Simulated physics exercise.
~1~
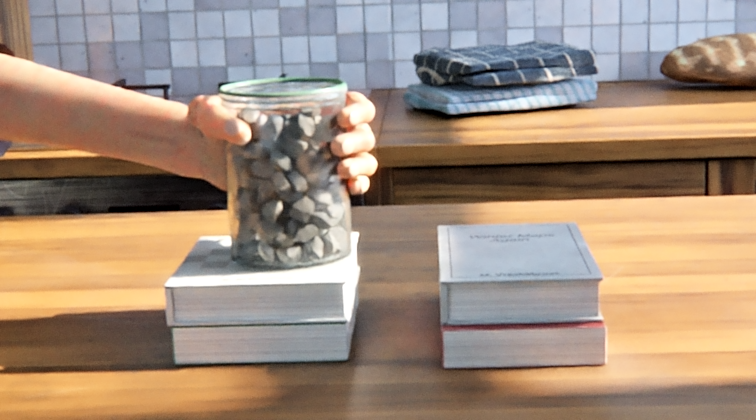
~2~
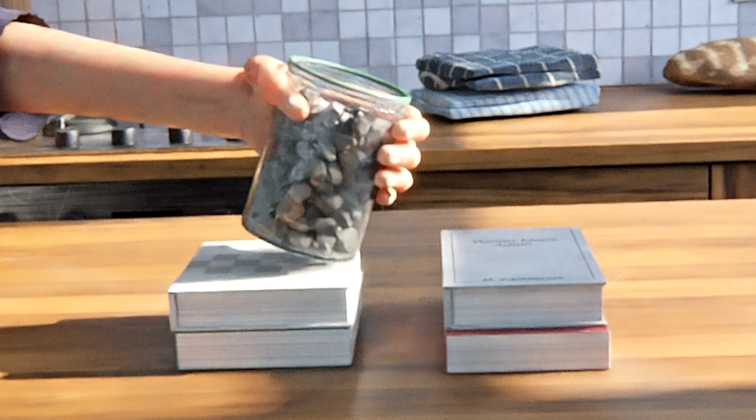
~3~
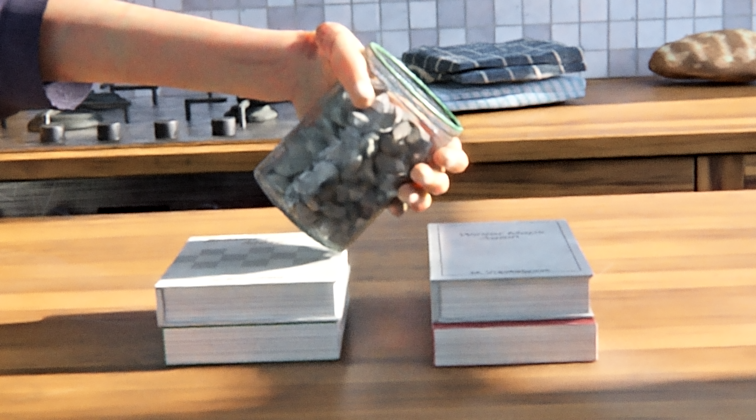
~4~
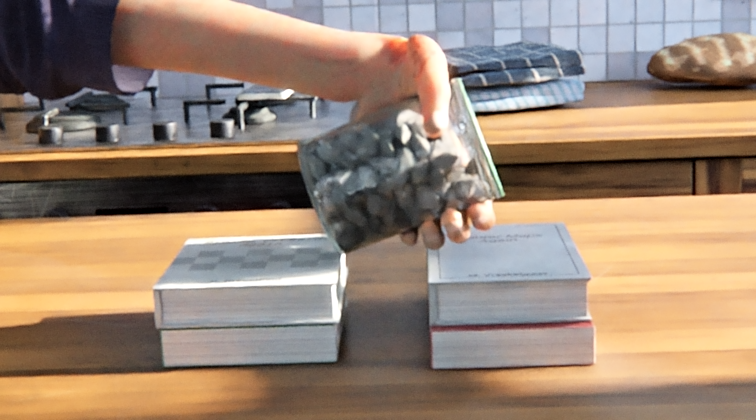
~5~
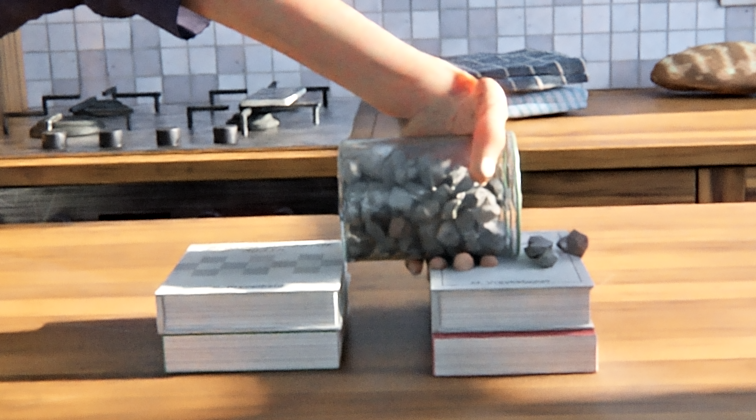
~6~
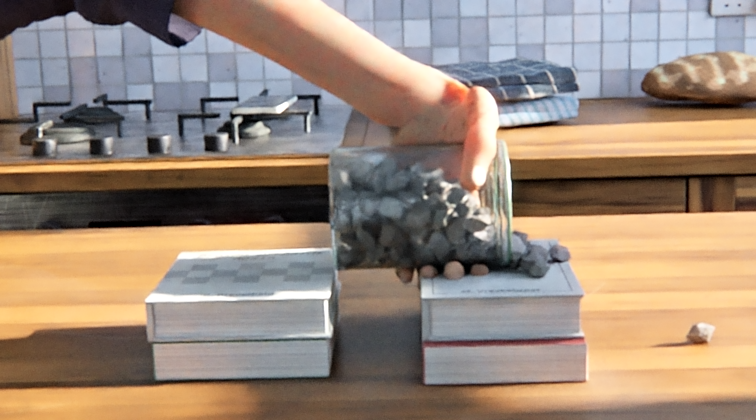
In the video, a hand lifts a glass jar of dark gravel from the left stack of books, tips it to the right and lowers it on its side against the right stack, where a few pieces spill onto the top book while most stay inside.
